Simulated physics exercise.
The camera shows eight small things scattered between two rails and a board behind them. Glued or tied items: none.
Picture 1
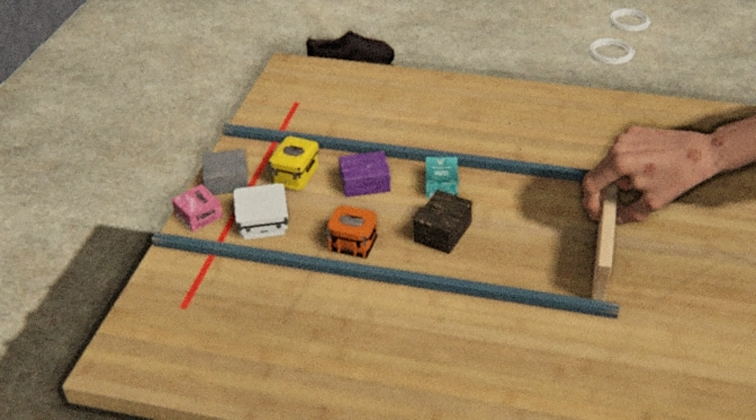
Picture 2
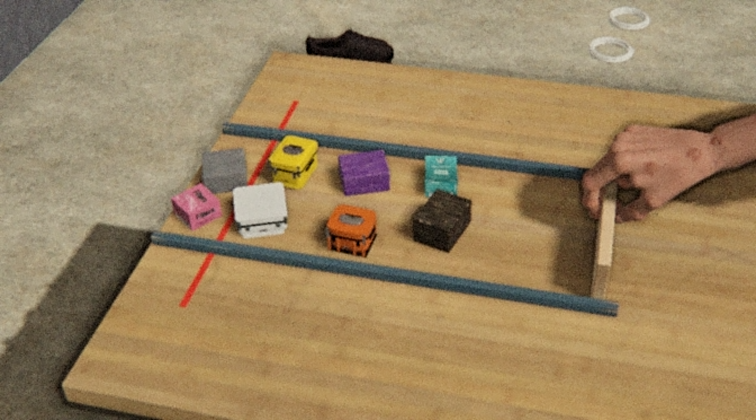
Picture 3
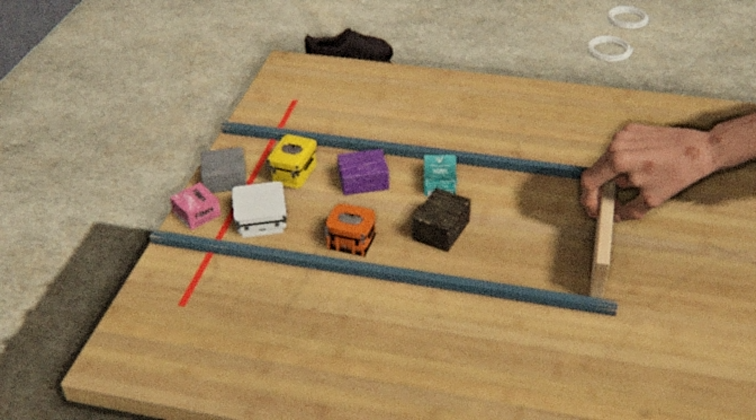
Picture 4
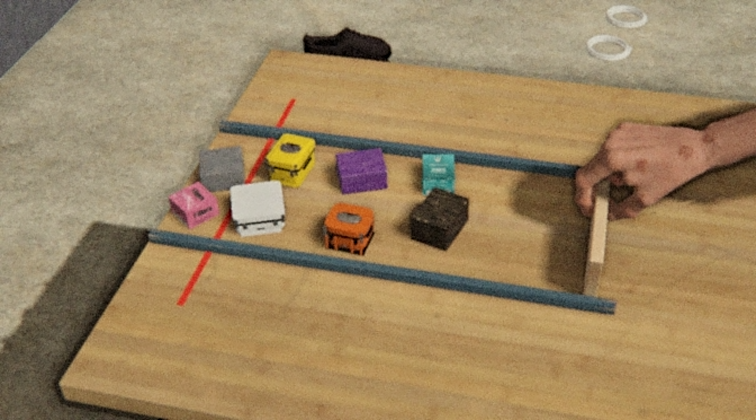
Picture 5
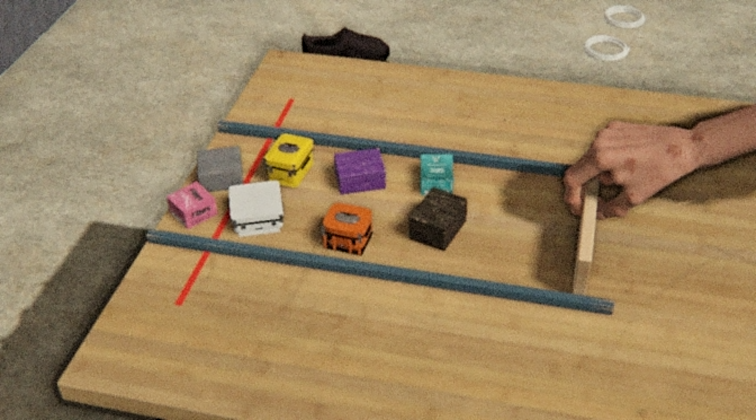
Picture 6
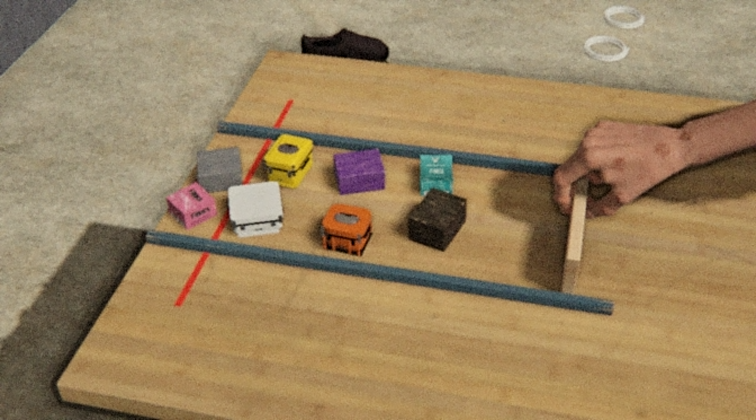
A hand slides a small wooden board slightly left between two rails behind eight still objects.
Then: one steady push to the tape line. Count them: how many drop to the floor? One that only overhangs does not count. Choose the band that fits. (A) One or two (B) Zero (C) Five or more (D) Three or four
Three or four.
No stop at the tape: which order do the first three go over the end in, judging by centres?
Sequence: Grey block; pink box; yellow case.
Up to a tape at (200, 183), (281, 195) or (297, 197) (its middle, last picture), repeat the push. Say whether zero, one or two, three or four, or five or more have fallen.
Taking the tapes one after another, the count is more than four, then one to two, then 1 or 2.
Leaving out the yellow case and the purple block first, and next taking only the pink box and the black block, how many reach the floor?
Fallen: 1 in the first try, 2 in the other.
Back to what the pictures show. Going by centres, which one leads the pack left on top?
Answer: The white case.
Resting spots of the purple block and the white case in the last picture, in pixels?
In the last picture the first middle sits at (206, 159) and the other at (166, 203).
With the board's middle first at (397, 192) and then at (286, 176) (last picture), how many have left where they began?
At the first place 4, at the second 8.
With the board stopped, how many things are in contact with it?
The count is 3.
Early on, none off yet; pink box at rest near (191, 206); grey block at rest near (220, 170); white case at rest near (256, 209).
A while later, none off yet; pink box travelled about its own width near (165, 206); grey block leaning a little near (173, 176); white case travelled about its own width near (215, 208).
Finally, the number that fall off is three or four; lost, yellow case, grey block and pink box.
